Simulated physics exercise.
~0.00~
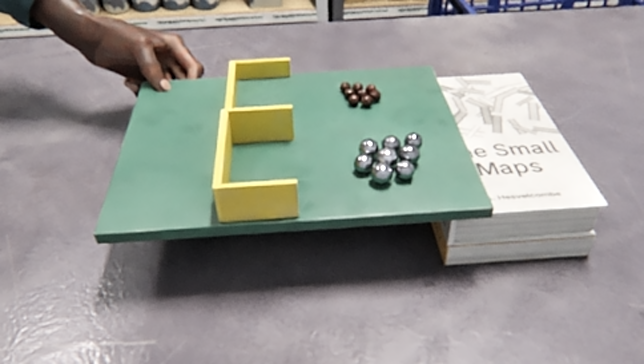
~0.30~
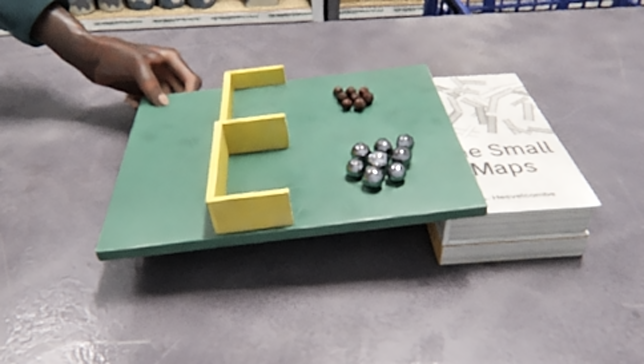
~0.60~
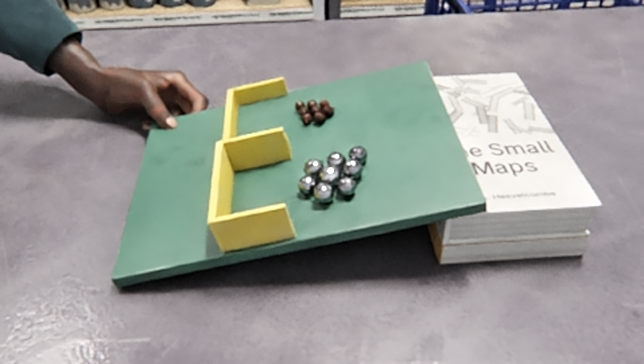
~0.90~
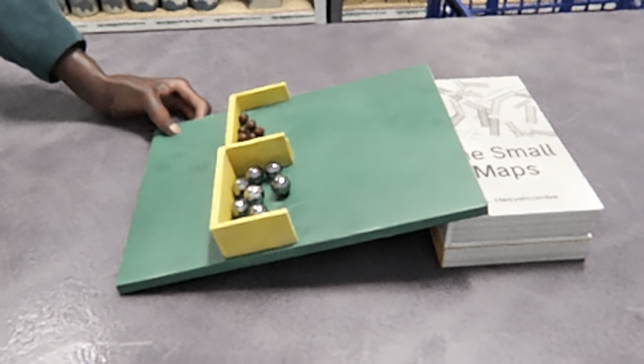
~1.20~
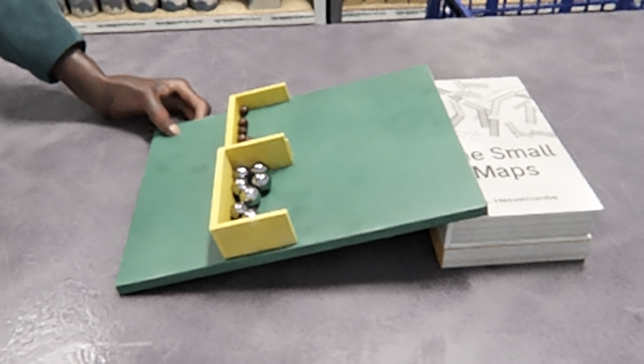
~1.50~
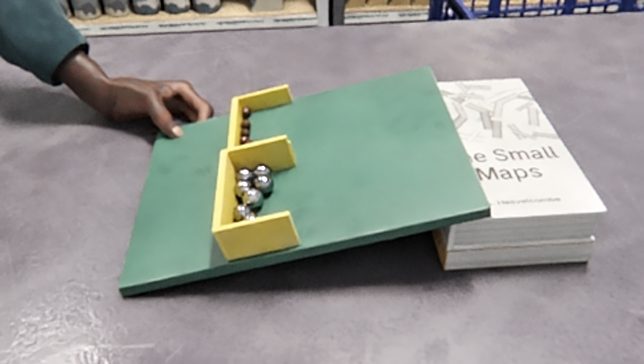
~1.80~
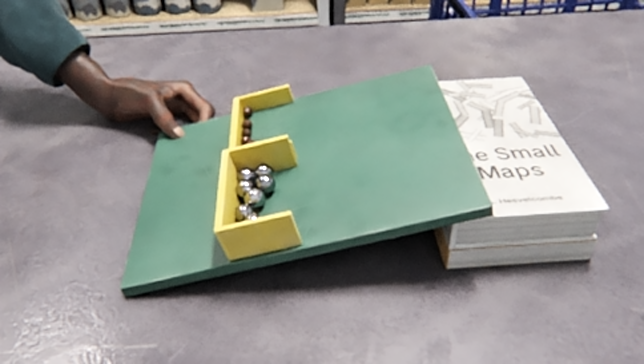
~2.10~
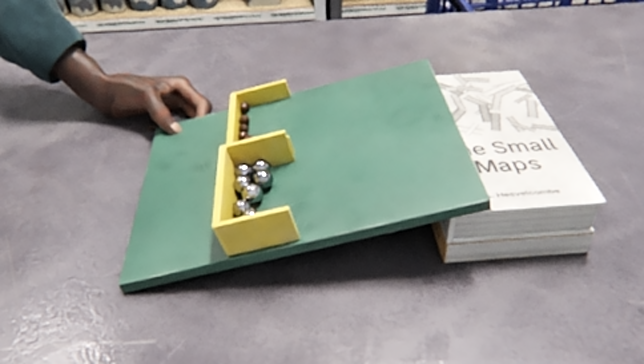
On a grey table, a hand tilts a green board and balls roll into yellow barriers.
